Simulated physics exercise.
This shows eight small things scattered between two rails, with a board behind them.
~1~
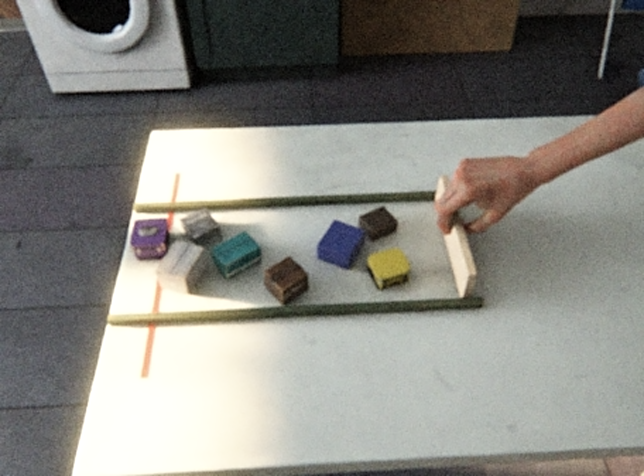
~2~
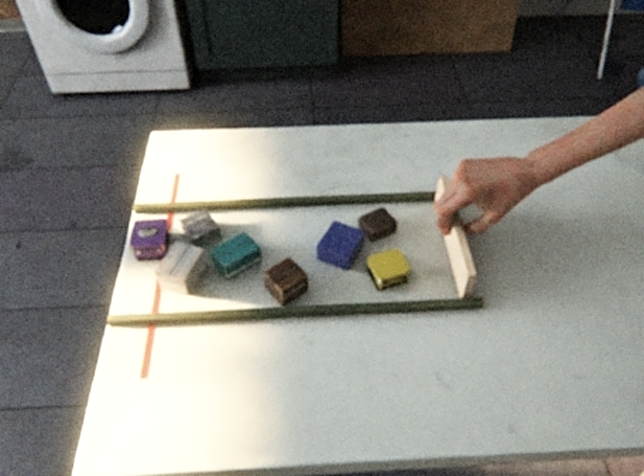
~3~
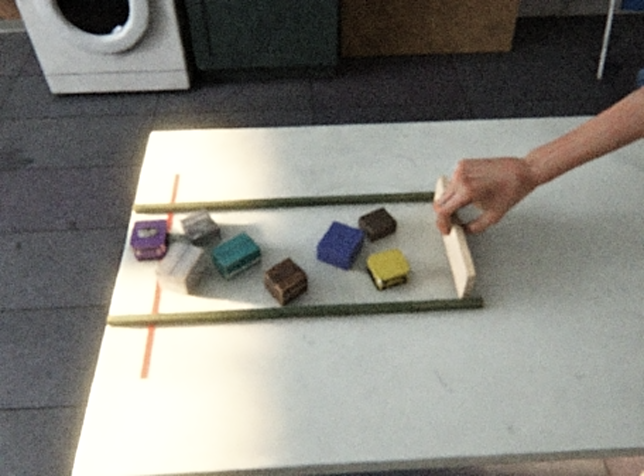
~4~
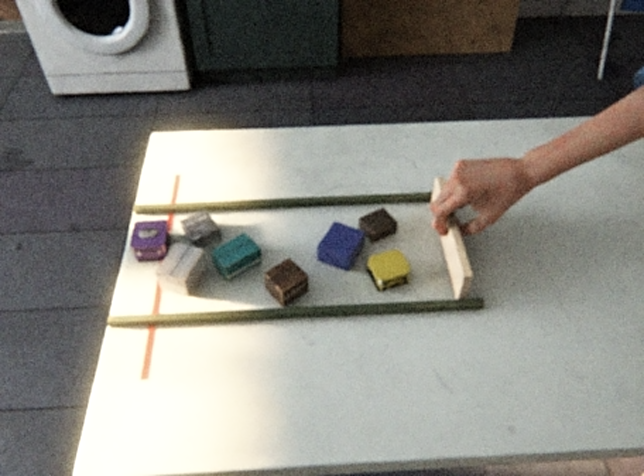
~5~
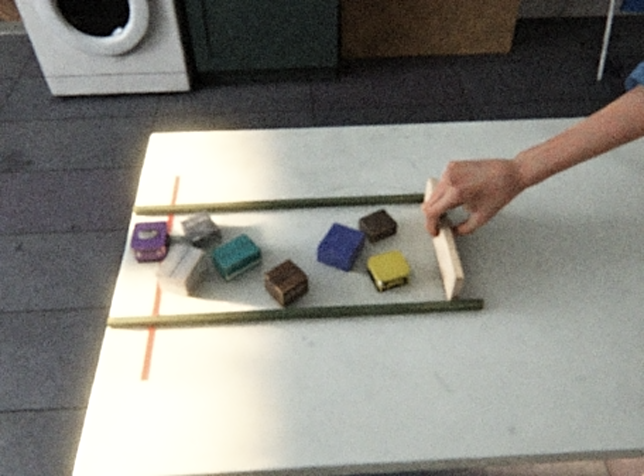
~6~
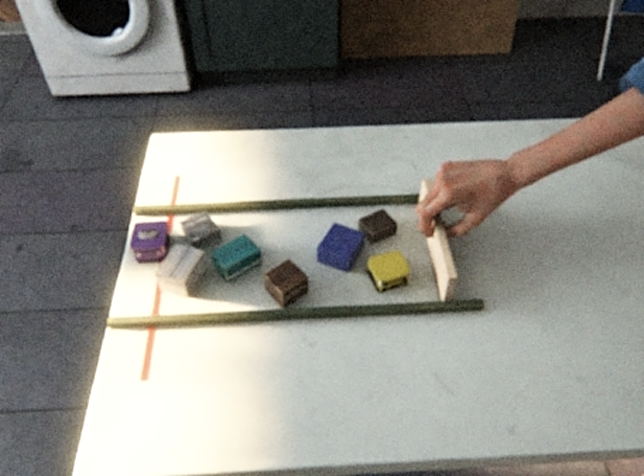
On a pale table between two dark rails, eight small blocks and boxes sat scattered and still while a hand held an upright board at the right, then slid it slightly left toward them.
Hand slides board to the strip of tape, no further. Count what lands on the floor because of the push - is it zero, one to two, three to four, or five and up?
The count is five and up.
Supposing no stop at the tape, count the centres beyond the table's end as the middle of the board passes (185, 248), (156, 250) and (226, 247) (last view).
The counts would come out as 3, 5 and 0.
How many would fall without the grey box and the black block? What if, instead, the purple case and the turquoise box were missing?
That gives 4 in the first case, then 3 in the second.
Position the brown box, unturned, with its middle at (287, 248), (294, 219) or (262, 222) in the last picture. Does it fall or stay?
Place by place: It is pushed off, it is pushed off, it is pushed off.
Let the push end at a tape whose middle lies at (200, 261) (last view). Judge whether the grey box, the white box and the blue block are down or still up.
In that case the grey box hangs on, the white box slides off and the blue block hangs on.
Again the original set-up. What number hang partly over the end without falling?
The count is 1.
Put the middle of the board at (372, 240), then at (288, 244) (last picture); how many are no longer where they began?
One spot: 3. Other spot: 6.
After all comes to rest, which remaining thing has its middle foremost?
It's the blue block.
Soon after, none off yet; purple case at rest near (151, 242); white box at rest near (182, 270); grey box at rest near (201, 231).
Then, none off yet; purple case at rest near (151, 242); white box moved about its own width near (152, 283); grey box at rest near (201, 231).
Further on, none off yet; purple case moved about its own width near (127, 242); white box tipped a little near (98, 297); grey box moved about its own width near (162, 221).
At rest, the number that fall off is five or more; fallen, brown box, turquoise box, grey box, white box and purple case.
